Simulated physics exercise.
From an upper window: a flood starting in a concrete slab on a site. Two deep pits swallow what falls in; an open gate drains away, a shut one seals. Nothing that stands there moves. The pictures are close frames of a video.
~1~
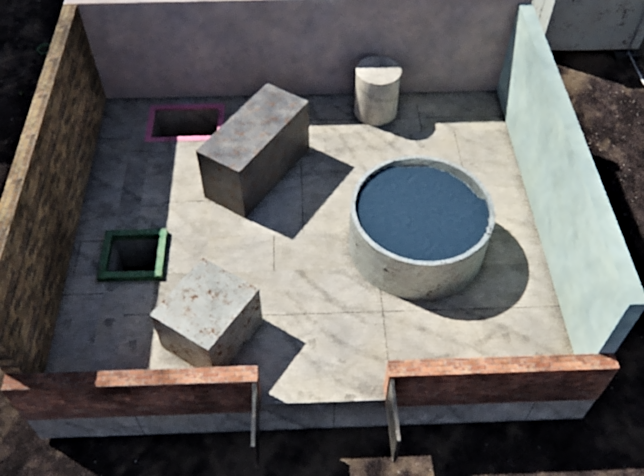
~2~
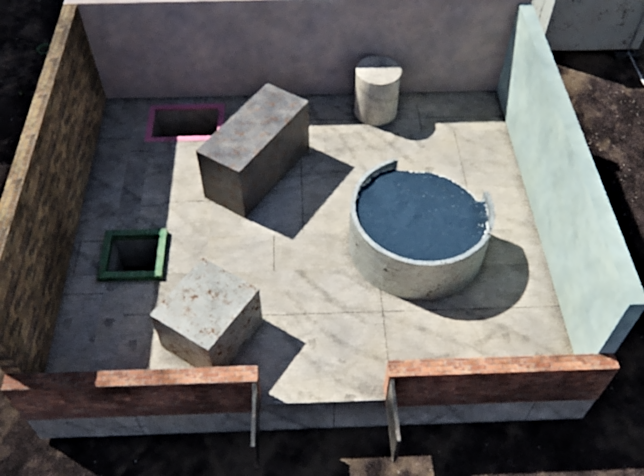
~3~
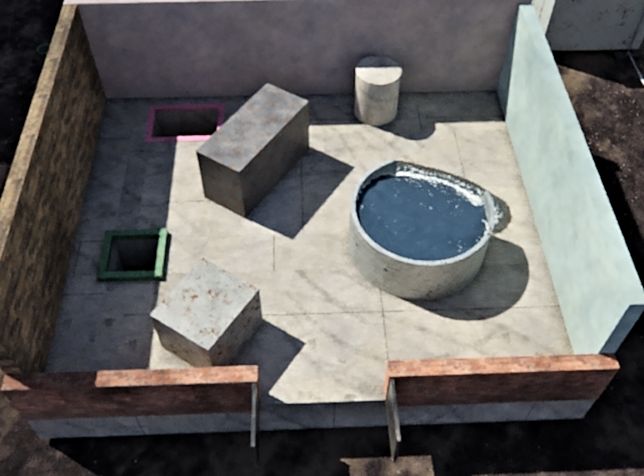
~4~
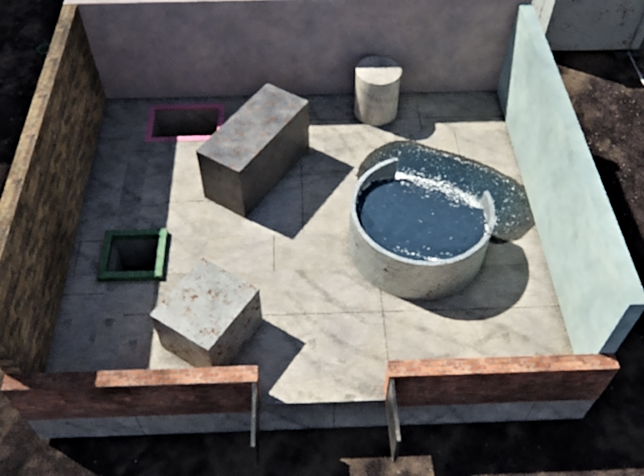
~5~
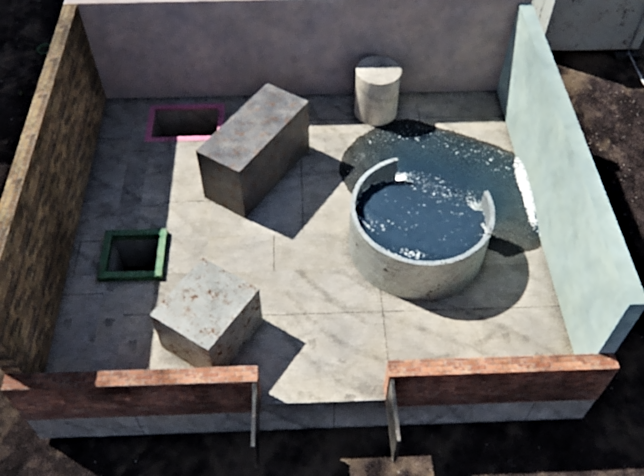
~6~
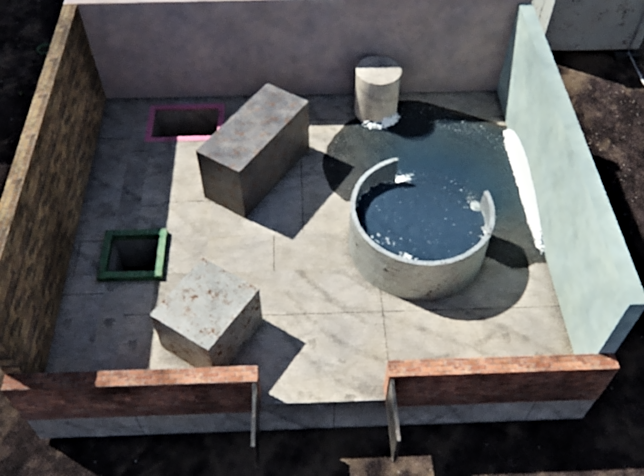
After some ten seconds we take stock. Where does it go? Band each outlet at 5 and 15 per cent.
One by one: The gate takes from 5 to 15 %; the green pit takes less than 5 %; the pink pit takes from 5 to 15 %.
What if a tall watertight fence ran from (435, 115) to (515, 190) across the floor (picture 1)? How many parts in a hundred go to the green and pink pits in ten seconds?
Parts in a hundred: Green 0, pink 15.
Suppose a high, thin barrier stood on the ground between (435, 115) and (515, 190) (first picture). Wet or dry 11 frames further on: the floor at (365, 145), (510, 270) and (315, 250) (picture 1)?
As listed: Wet, covered, dry.
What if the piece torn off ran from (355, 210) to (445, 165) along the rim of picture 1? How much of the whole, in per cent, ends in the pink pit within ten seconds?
Parts in a hundred: Pink 20.
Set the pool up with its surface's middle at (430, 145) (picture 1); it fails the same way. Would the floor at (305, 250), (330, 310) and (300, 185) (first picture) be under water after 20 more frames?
In turn: No water, dry, covered.
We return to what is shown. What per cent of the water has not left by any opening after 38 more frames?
Some 92 per cent.
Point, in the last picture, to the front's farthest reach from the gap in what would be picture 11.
I would point to (294, 95).
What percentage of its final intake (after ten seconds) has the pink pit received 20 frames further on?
Near 25 in a hundred.
A moment on, water covers 25 % of the floor; the gate 0 %, the green pit 0 %, the pink pit 0 %.
Next, water covers 35 % of the floor; the gate 0 %, the green pit 0 %, the pink pit 0 %.
Then, water covers 45 % of the floor; the gate 0 %, the green pit 0 %, the pink pit 2 %.
Later, water covers 75 % of the floor; the gate 0 %, the green pit 0 %, the pink pit 7 %.
In the end, water covers 95 % of the floor; the gate 7 %, the green pit 0 %, the pink pit 10 %.
